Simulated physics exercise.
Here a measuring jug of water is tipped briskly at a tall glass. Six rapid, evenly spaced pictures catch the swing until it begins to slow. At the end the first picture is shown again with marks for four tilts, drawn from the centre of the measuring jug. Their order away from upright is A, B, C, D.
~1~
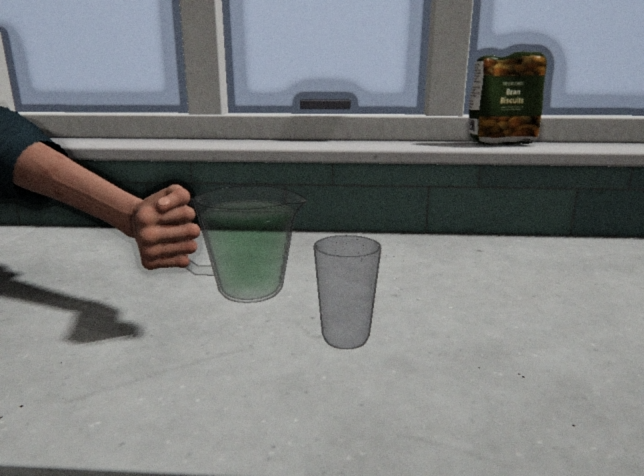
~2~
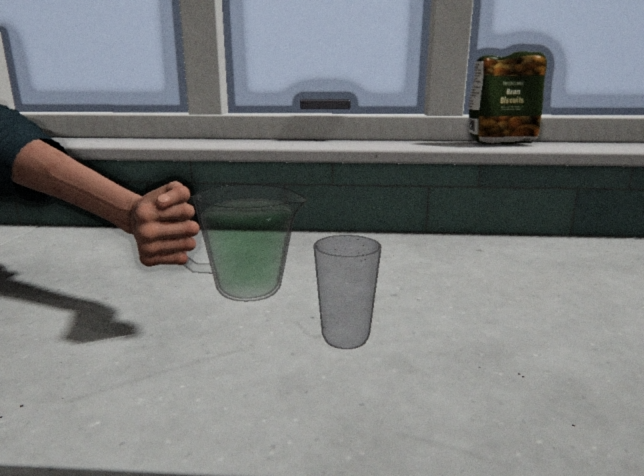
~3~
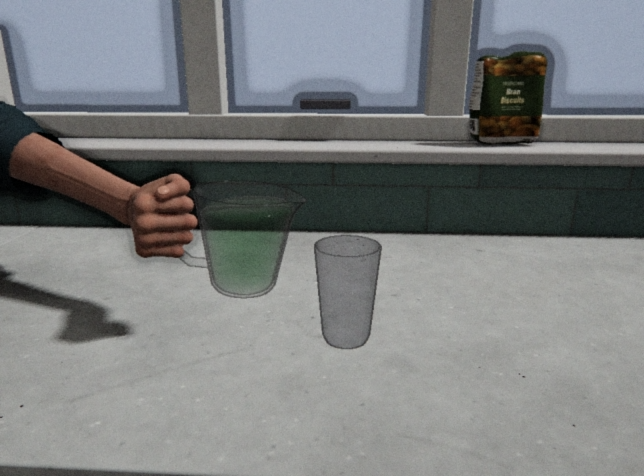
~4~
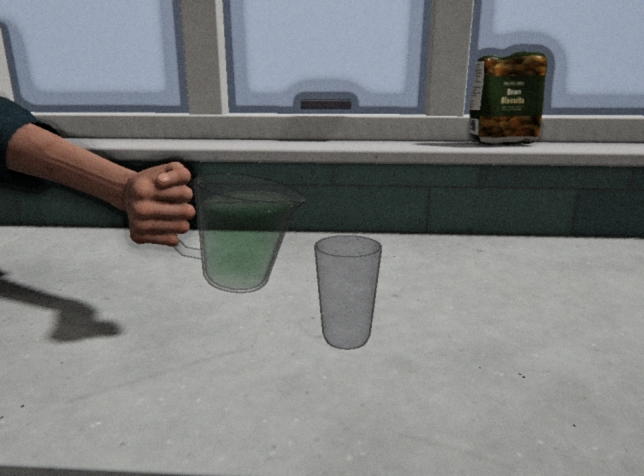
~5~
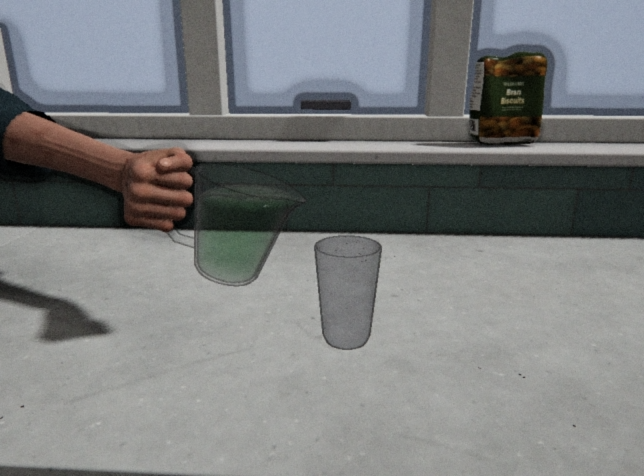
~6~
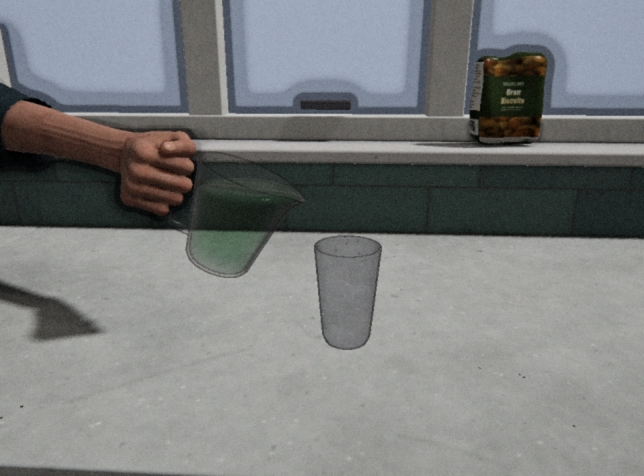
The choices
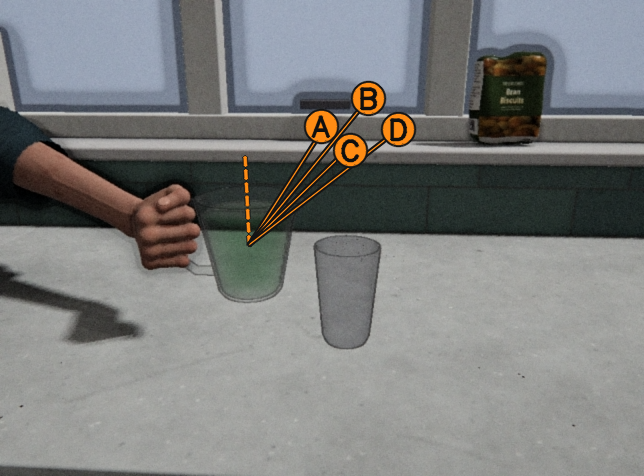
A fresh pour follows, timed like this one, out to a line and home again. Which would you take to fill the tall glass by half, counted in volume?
C is best.
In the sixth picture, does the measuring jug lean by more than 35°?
No.
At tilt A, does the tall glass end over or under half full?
Under.
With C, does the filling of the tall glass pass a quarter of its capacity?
Yes, it does.
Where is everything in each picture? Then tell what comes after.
Upright, lip at (306, 200); rim of the tall glass round (347, 245); nothing has left yet, in the first frame.
Upright, lip at (305, 200); nothing has left yet, in the second frame.
Tipped about 5°, lip at (305, 200); nothing has left yet, in the third frame.
Tipped about 10°, lip at (306, 200); nothing has left yet, in the fourth frame.
Tipped about 16°, lip at (305, 200); nothing has left yet, in the fifth frame.
Tipped about 23°, lip at (305, 200); nothing has left yet, in the sixth frame.
On the marked copy, A at (314, 142); B at (358, 111); C at (336, 160); D at (384, 140).
With A, the tall glass ends with about 23 % of what it can hold.
With B, the tall glass ends with about 35 % of what it can hold.
With C, the tall glass ends with about 48 % of what it can hold.
With D, the tall glass ends with about 62 % of what it can hold.
